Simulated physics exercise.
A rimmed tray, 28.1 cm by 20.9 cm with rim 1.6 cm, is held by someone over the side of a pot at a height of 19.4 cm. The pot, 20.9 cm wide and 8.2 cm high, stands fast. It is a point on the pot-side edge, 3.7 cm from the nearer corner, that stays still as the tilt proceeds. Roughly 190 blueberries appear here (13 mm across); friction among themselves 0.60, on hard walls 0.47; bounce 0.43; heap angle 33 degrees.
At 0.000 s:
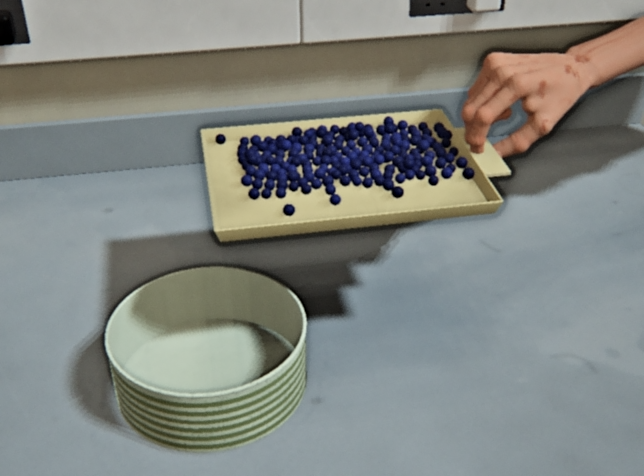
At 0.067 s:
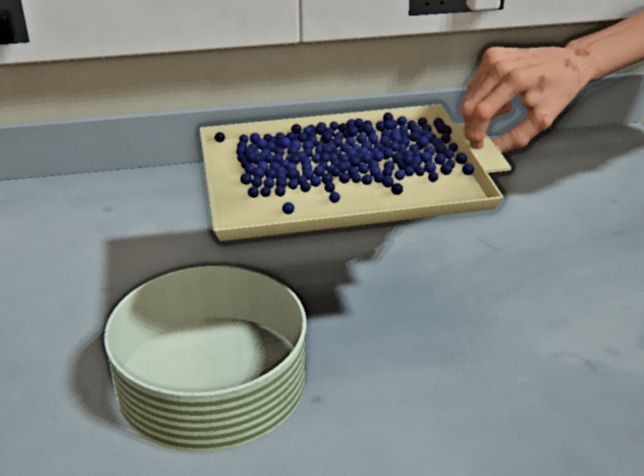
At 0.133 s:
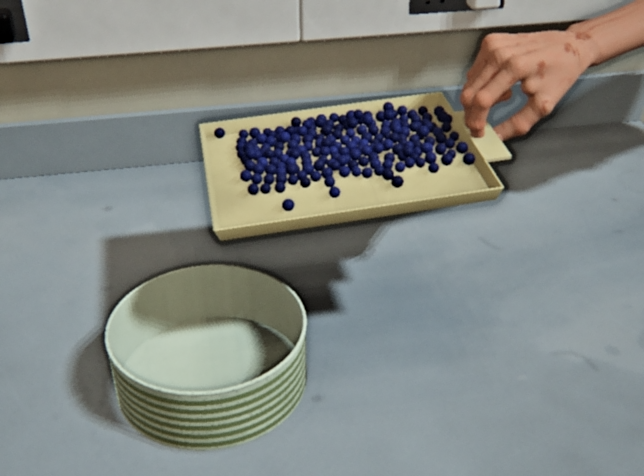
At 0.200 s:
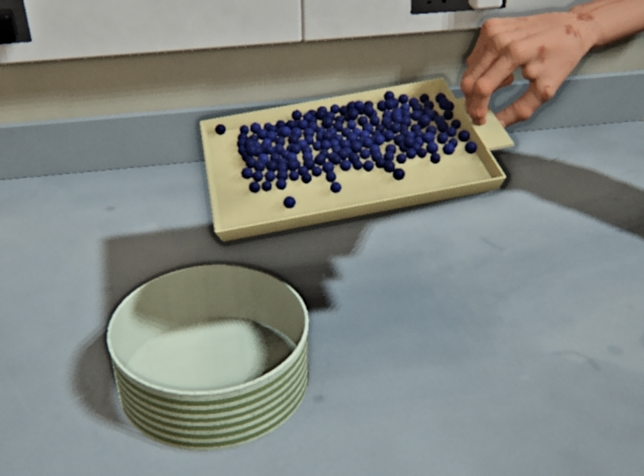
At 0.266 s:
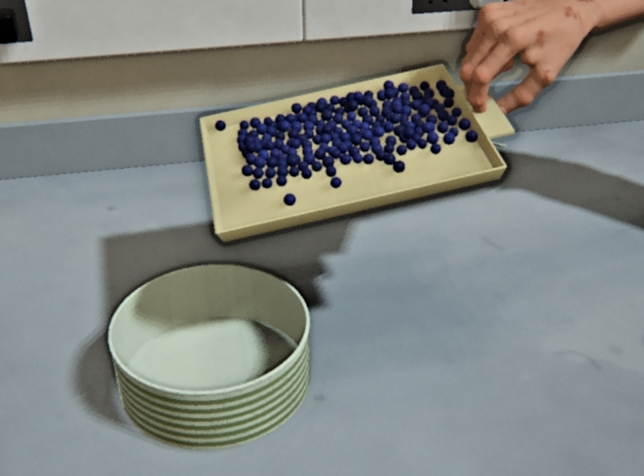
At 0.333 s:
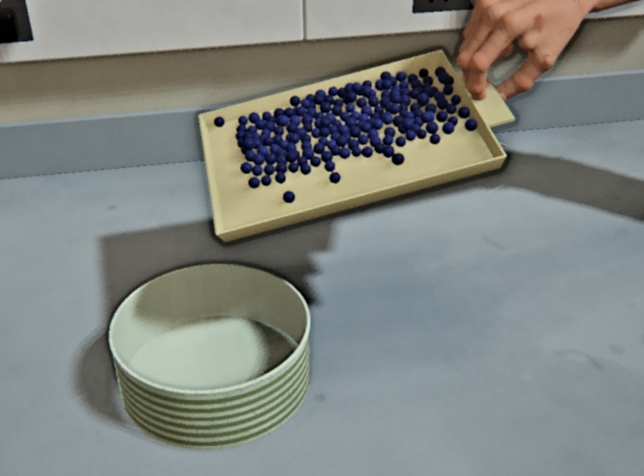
In this clip, a hand grips the right end of a rimmed, pale yellow tray of dark blue berries and raises that end slightly, slanting the tray down toward the left, while a ridged, light green pot stays still below.
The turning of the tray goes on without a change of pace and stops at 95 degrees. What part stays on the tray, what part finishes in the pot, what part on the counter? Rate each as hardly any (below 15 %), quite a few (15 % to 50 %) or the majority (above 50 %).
I would put it this way: Tray: Hardly any, pot: The majority, counter: Hardly any.
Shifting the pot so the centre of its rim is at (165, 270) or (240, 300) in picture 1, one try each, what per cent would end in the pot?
That gives roughly 30 per cent and then 70 per cent.
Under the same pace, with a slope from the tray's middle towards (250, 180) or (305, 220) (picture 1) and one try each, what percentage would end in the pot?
First try: Around 40 percent; second try: Around 80 percent.
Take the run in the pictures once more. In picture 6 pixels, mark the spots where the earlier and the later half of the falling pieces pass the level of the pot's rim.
Early: About (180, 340); late: About (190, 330).
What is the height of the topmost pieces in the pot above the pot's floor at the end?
Some 3.0 cm up.
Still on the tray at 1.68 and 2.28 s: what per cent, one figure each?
Sequence: 95; 0.
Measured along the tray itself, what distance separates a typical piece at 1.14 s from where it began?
By then it sits near 10 cm from where it began.
After 1.14 s, tilt 51 degrees; the tray holds 95 %, the pot 0 %.
Then, at 1.68 s, tilt 77 degrees; the tray holds 95 %, the pot 5 %.
After 2.28 s, tilt 95 degrees; the tray holds 0 %, the pot 95 %.
At rest (2.8 s), tray 0 %, pot 95 %, counter 5 %.
